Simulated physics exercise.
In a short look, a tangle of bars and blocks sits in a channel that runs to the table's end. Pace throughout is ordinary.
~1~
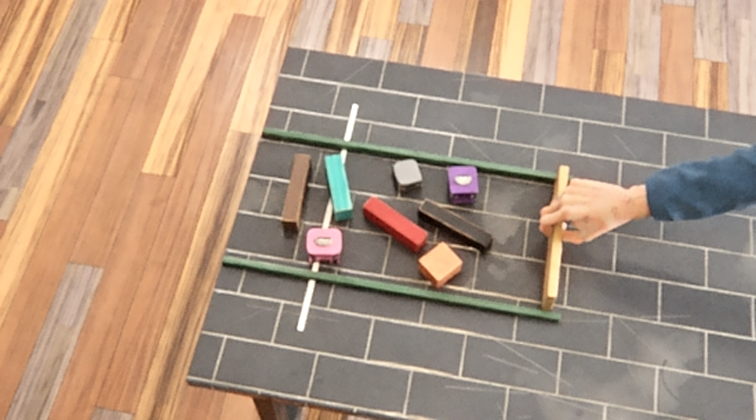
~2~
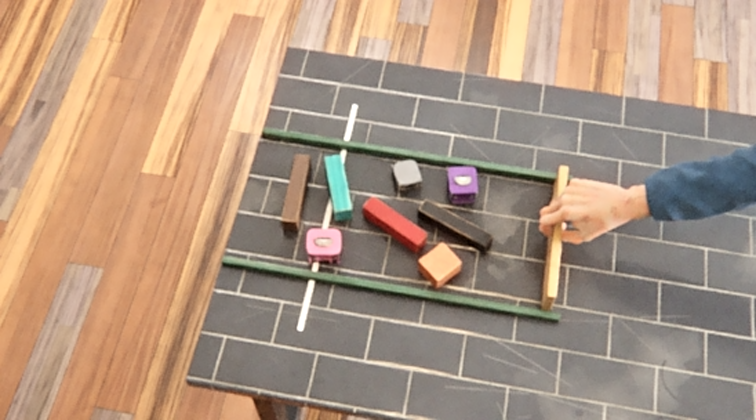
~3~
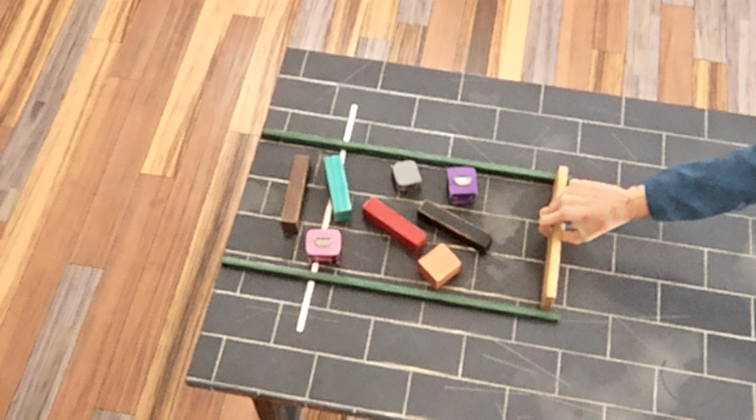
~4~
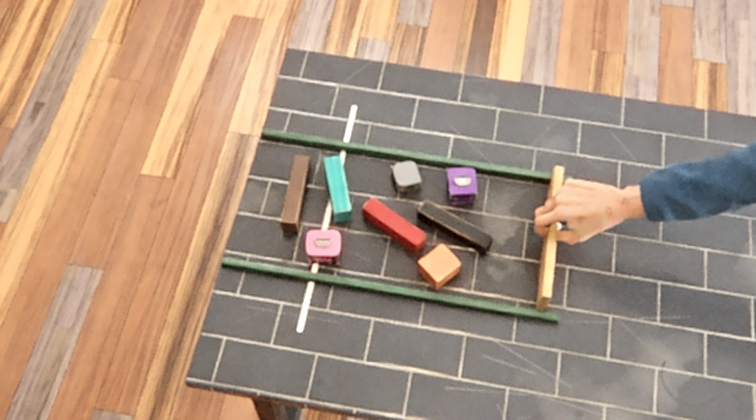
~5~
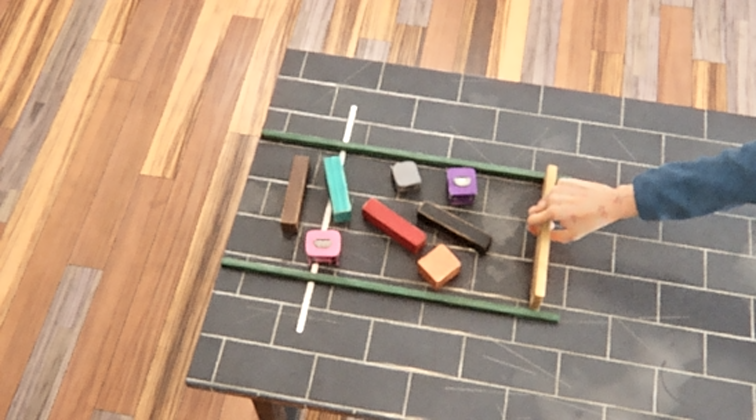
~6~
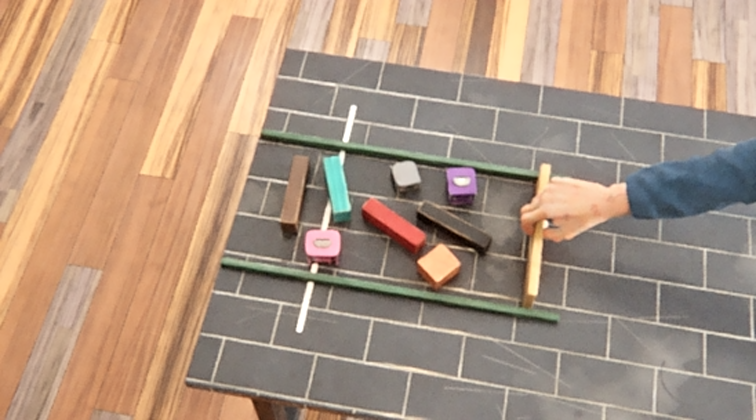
A hand slides a wooden board slightly left toward the still bars and blocks.
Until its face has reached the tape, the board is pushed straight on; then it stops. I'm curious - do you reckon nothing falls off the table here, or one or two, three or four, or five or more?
The count of pieces that drop is nil, then.
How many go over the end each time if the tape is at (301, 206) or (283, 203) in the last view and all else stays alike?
In the first try the count is 2, and in the second it is 2.
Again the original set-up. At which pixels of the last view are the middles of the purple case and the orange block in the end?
You'll see the purple case at (326, 163), with the orange block at (302, 255).
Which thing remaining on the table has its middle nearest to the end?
Answer - the brown bar.
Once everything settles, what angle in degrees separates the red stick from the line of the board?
Somewhere near 40 degrees, I'd say.
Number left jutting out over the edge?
Result: 1.
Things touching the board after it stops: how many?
So the total is 4.
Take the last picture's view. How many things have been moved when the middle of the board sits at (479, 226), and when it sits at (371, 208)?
Counting first: 1, next 8.
Soon after, none off yet; brown bar at rest near (295, 193); turquoise stick at rest near (337, 189); pink case at rest near (323, 248).
Then, none off yet; brown bar moved a little near (284, 193); turquoise stick moved a little near (301, 188); pink case moved a little near (311, 244).
At rest, the number that fall off is zero.
